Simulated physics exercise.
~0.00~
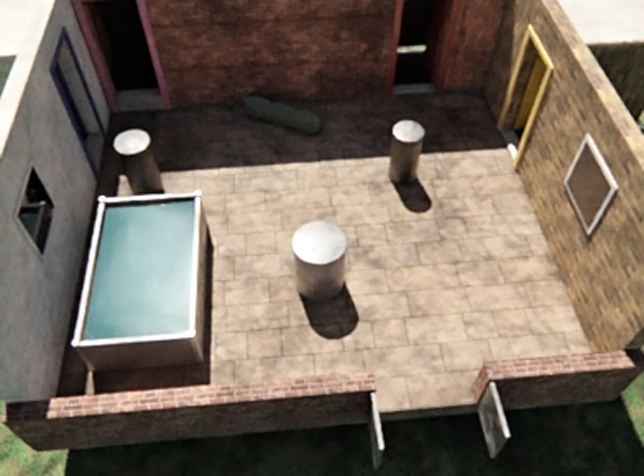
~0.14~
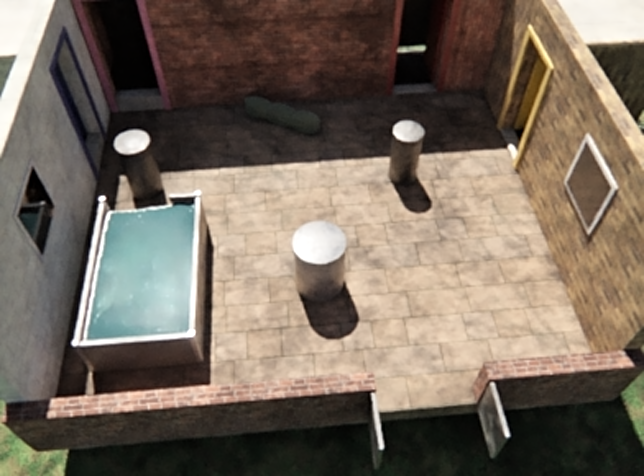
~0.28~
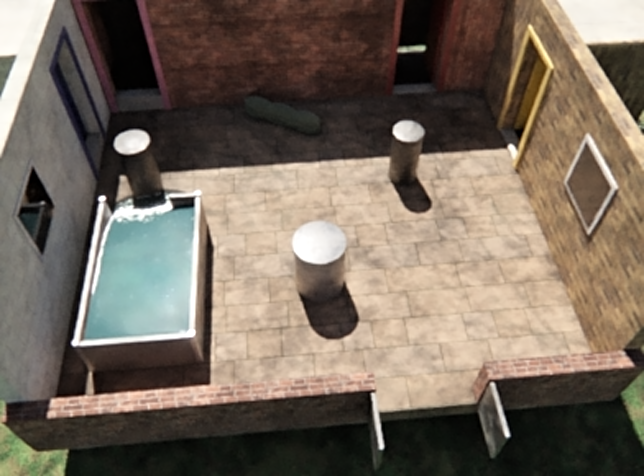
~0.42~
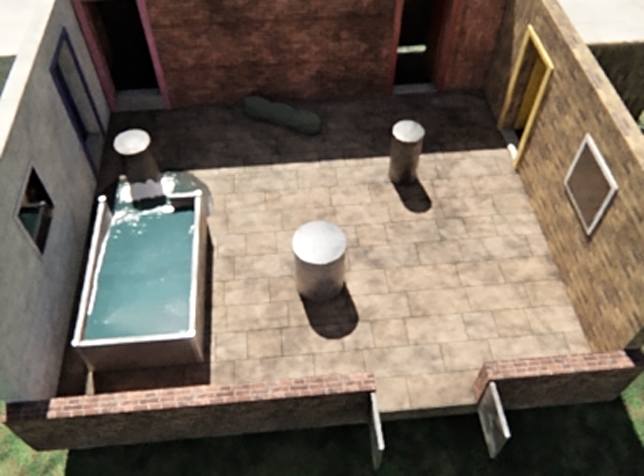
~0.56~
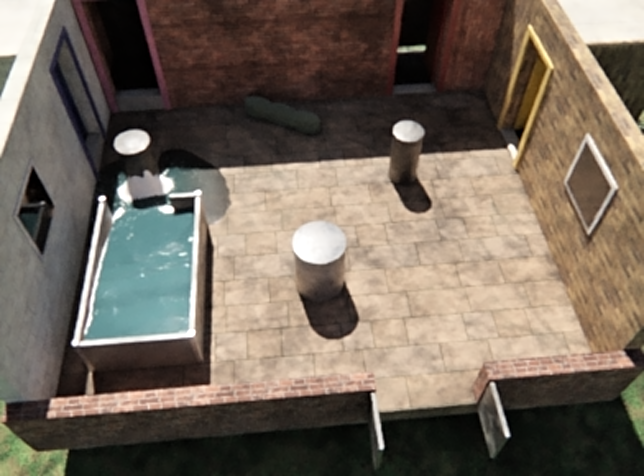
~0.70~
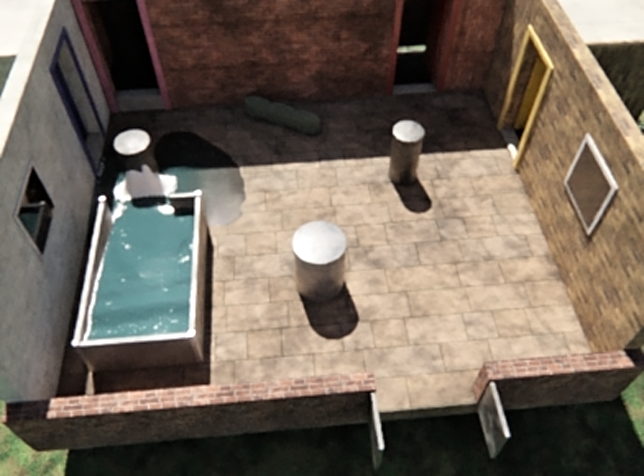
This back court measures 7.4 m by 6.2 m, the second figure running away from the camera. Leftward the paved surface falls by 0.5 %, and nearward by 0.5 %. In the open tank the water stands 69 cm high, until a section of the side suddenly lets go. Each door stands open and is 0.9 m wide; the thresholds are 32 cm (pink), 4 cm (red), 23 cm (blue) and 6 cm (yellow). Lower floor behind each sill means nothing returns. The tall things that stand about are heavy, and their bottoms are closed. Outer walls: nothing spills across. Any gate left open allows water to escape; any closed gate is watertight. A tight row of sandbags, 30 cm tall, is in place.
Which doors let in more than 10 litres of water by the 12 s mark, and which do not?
By then, the pink door does not, the red door does not, the blue door does not, the yellow door does not.
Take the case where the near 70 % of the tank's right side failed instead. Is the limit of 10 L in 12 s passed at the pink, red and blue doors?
Pink: Within the limit; red: Exceeding the limit; blue: Within the limit.
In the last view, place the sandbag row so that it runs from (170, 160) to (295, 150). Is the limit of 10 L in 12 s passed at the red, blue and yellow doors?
Checking the limit, red is too much, blue is fine, yellow is too much.
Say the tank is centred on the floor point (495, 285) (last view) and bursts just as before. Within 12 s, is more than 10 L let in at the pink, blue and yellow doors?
Checking the limit: Pink is within it, blue is within it and yellow is beyond it.
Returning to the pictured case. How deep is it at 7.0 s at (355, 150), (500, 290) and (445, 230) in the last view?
Close to 3, 3 and 3 centimetres.
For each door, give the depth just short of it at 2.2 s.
Door by door in cm, pink shows 29, red shows 0, blue shows 15, yellow shows 0.
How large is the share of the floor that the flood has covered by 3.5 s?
Around 45 per cent wet.
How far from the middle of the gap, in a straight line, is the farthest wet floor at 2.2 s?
Around 4.2 metres.
After 1.4 s water covers 20 % of the floor and is deepest (48 cm) near (147, 201); pink door 14 cm at the sill, 0 L in, red door not reached, blue door 16 cm at the sill, 0 L in, yellow door not reached.
After 2.2 s water covers 30 % of the floor and is deepest (39 cm) near (147, 201); pink door 29 cm at the sill, 0 L in, red door not reached, blue door 15 cm at the sill, 0 L in, yellow door not reached.
After 3.5 s water covers 45 % of the floor and is deepest (26 cm) near (241, 112); pink door 21 cm at the sill, 0 L in, red door not reached, blue door 9 cm at the sill, 0 L in, yellow door not reached.
After 7.0 s water covers 90 % of the floor and is deepest (15 cm) near (110, 120); pink door 12 cm at the sill, 0 L in, red door 4 cm at the sill, 0 L in, blue door 10 cm at the sill, 0 L in, yellow door 5 cm at the sill, 4 L in.
After 12.0 s water covers 95 % of the floor and is deepest (10 cm) near (339, 398); pink door 6 cm at the sill, 0 L in, red door 3 cm at the sill, 3 L in, blue door 6 cm at the sill, 0 L in, yellow door 4 cm at the sill, 5 L in.
